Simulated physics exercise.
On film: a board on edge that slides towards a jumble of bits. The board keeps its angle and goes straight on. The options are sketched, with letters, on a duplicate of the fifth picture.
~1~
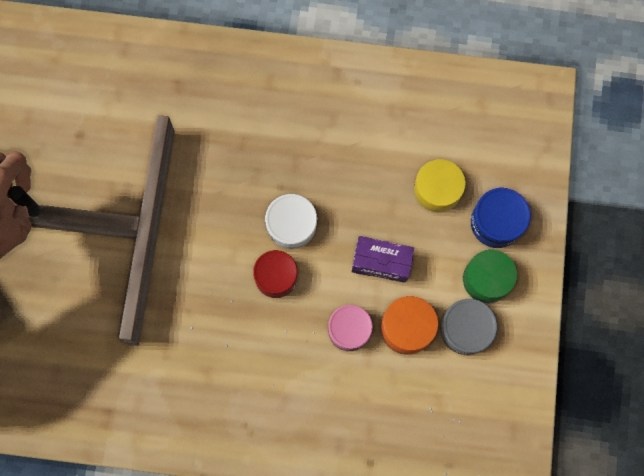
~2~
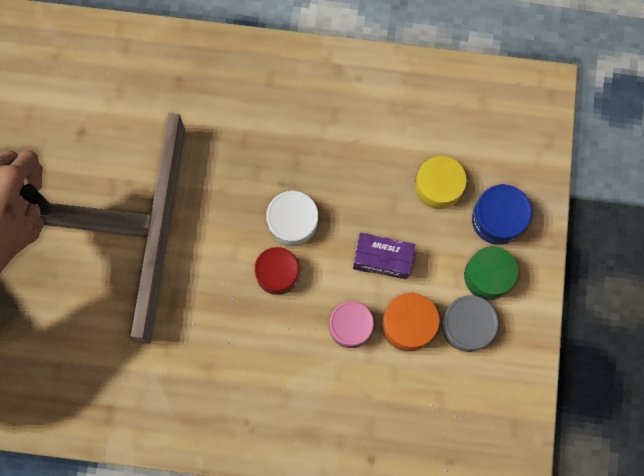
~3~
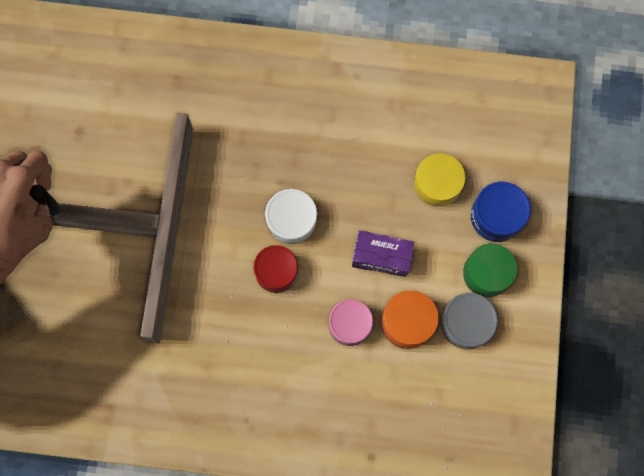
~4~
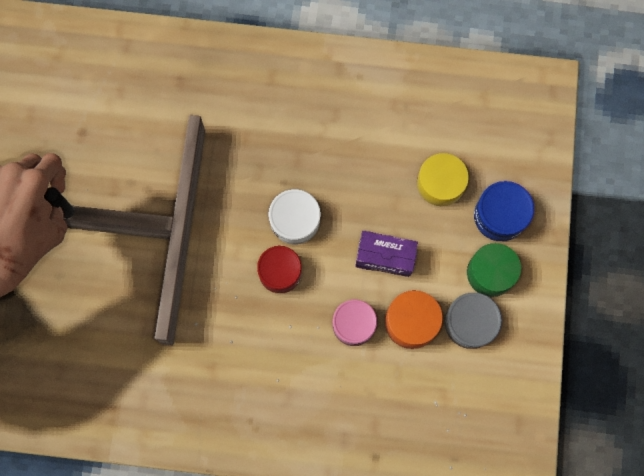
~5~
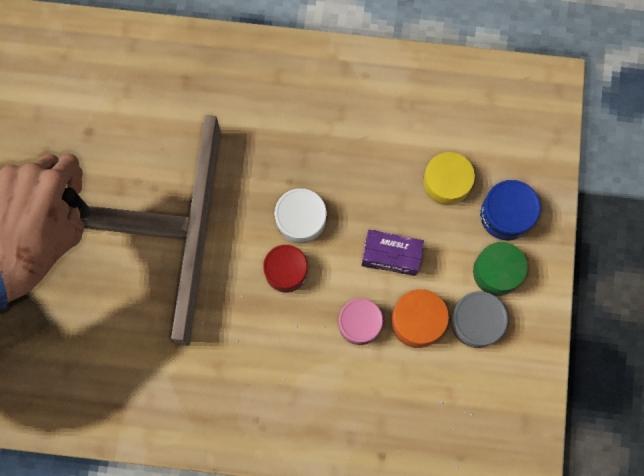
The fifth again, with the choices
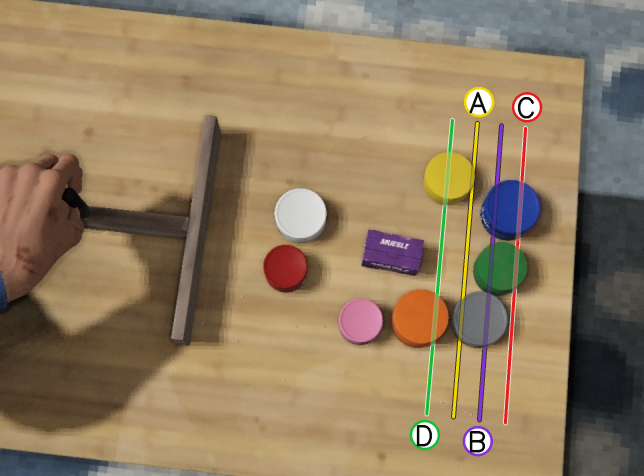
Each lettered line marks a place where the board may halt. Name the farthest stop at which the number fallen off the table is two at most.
It can go as far as B.
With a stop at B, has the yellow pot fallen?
No.
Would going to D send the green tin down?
No.
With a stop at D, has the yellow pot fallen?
No.
On the copy, A at (466, 265); B at (491, 268); C at (516, 270); D at (440, 262).
On B. First, board (301, 236); red jar (326, 274); white jar (337, 221).
Then, board (409, 248); grey jar (526, 318); green tin (508, 267).
Finally, board (492, 258); grey jar over the edge; green tin over the edge; two fallen.
By contrast, A is within the limit but short; C drops four; D is within the limit but short.
